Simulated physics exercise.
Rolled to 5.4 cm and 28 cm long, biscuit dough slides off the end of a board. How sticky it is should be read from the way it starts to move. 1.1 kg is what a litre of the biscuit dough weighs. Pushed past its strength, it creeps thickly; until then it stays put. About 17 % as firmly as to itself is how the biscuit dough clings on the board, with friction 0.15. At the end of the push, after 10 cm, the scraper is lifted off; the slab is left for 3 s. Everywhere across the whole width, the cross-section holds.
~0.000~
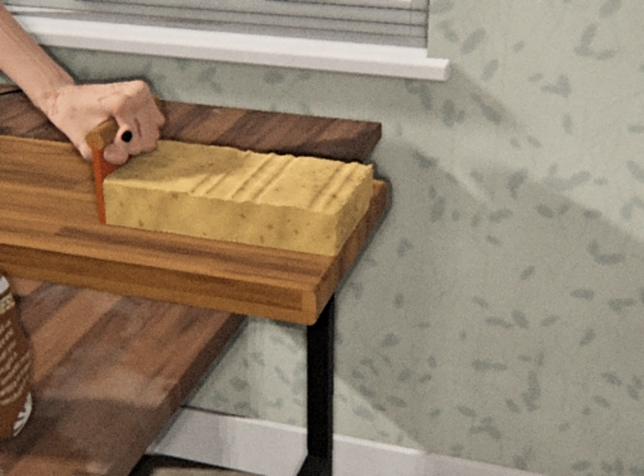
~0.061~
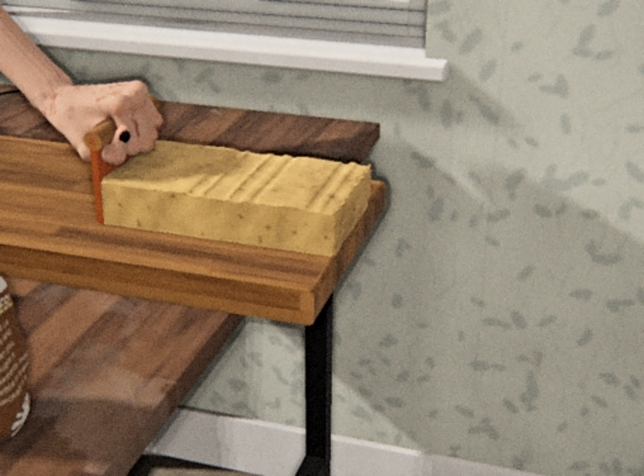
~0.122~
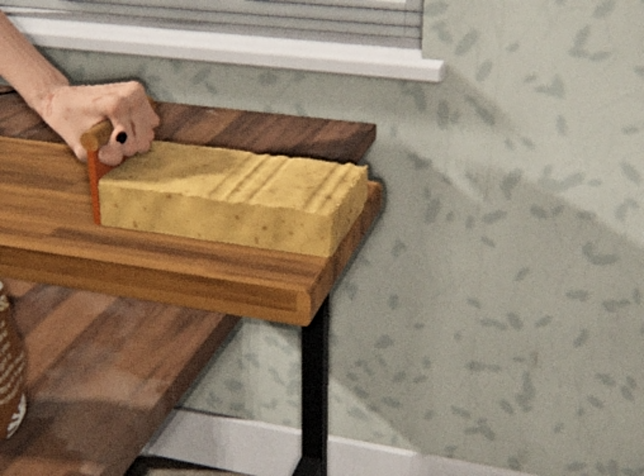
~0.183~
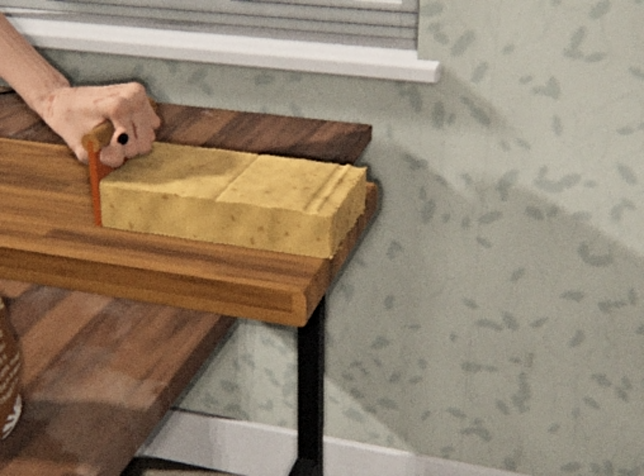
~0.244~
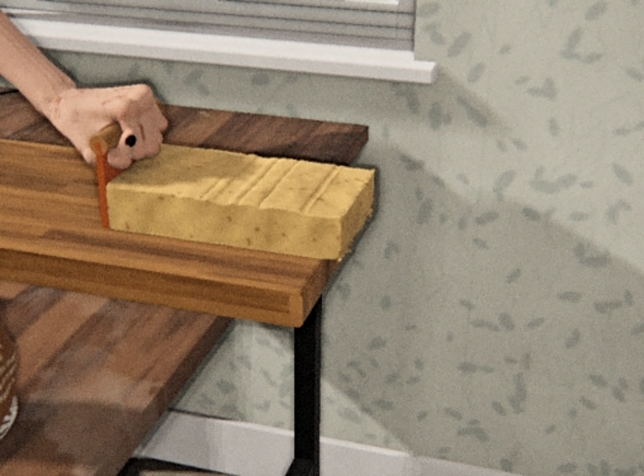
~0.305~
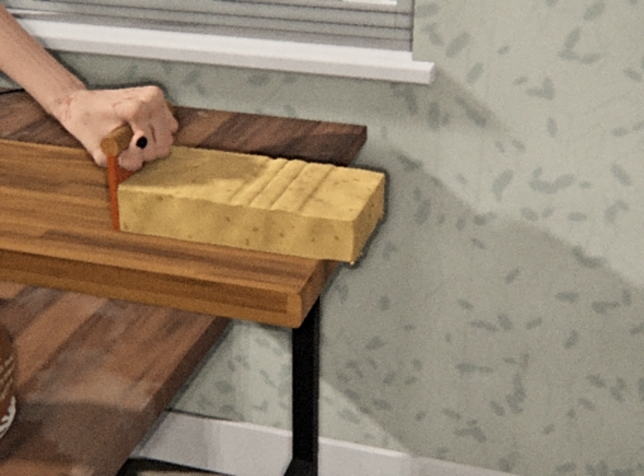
A thick yellow slab of dough, pushed from behind by a hand holding a scraper, sits still at first, then slides slowly right along a wooden board until its front end slightly overhangs the edge, still in one piece.
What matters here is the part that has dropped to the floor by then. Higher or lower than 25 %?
Higher.
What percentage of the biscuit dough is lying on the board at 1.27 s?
55 per cent.
After 0.59 s, 61 % lies on the board and 0 % has fallen.
After 0.93 s, 56 % lies on the board and 34 % has fallen.
After 1.27 s, 56 % lies on the board and 39 % has fallen.
After 1.61 s, 56 % lies on the board and 39 % has fallen.
After 3.61 s, 56 % lies on the board and 39 % has fallen.
